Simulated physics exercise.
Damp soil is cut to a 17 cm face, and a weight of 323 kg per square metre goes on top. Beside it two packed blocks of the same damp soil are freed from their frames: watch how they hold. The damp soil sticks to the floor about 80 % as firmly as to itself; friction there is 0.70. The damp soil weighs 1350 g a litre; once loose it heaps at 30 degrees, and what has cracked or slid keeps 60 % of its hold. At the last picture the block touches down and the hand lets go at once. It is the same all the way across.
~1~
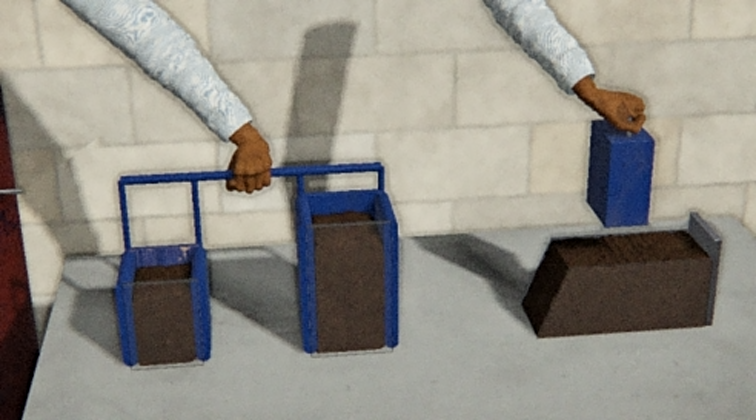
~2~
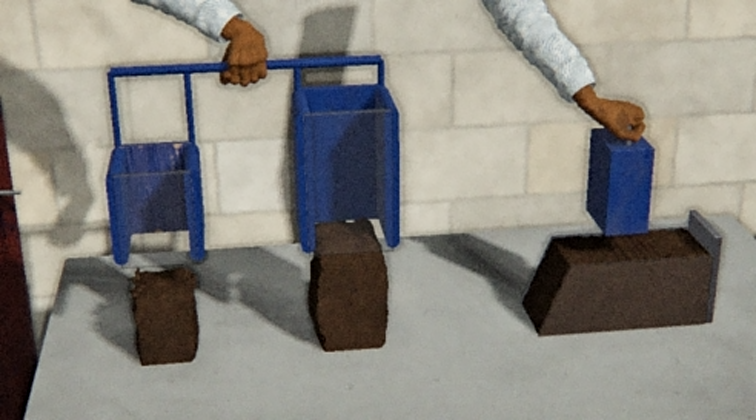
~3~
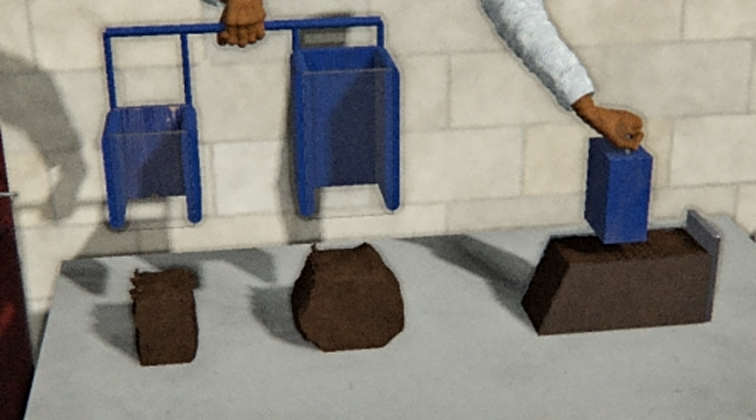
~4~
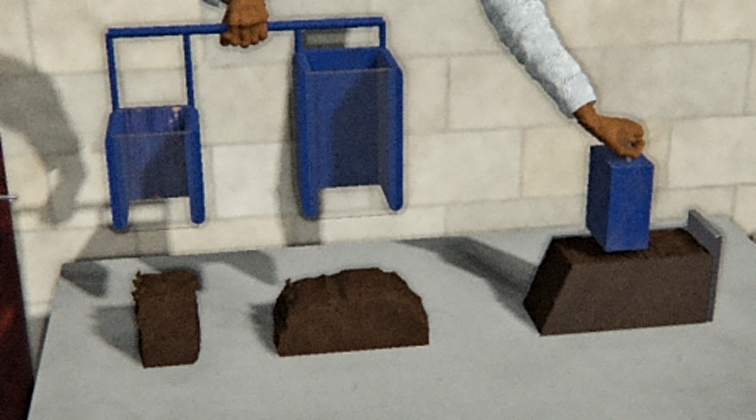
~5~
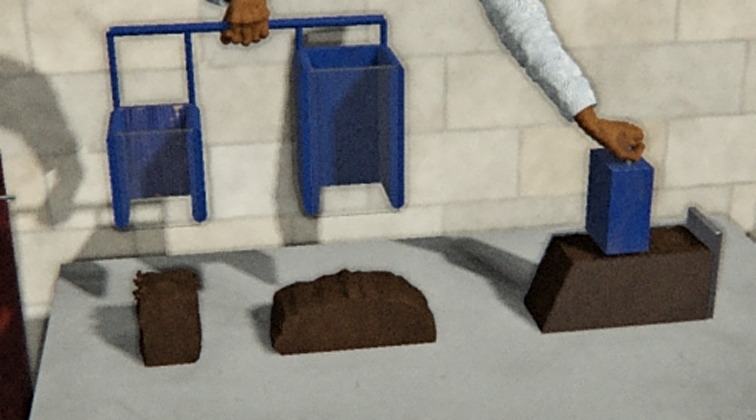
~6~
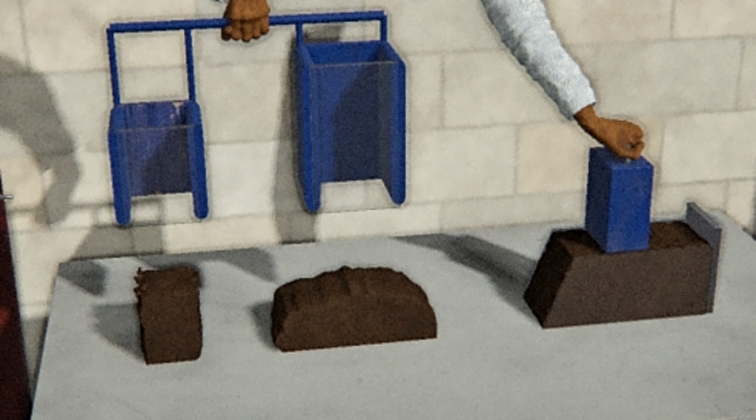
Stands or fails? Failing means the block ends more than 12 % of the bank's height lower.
Under that load the edge collapses.
Another 0.15 s on from the sixth picture, the block is down by 6 % of the bank's height and stands upright.
Another 0.32 s on from the sixth picture, the block is down by 10 % of the bank's height and stands upright.
Another 0.49 s on from the sixth picture, the block is down by 15 % of the bank's height and leans 2 degrees.
Another 0.66 s on from the sixth picture, the block is down by 19 % of the bank's height and leans 5 degrees.
Another 1.87 s on from the sixth picture, at the end, the block is down by 113 % of the bank's height and leans 90 degrees.
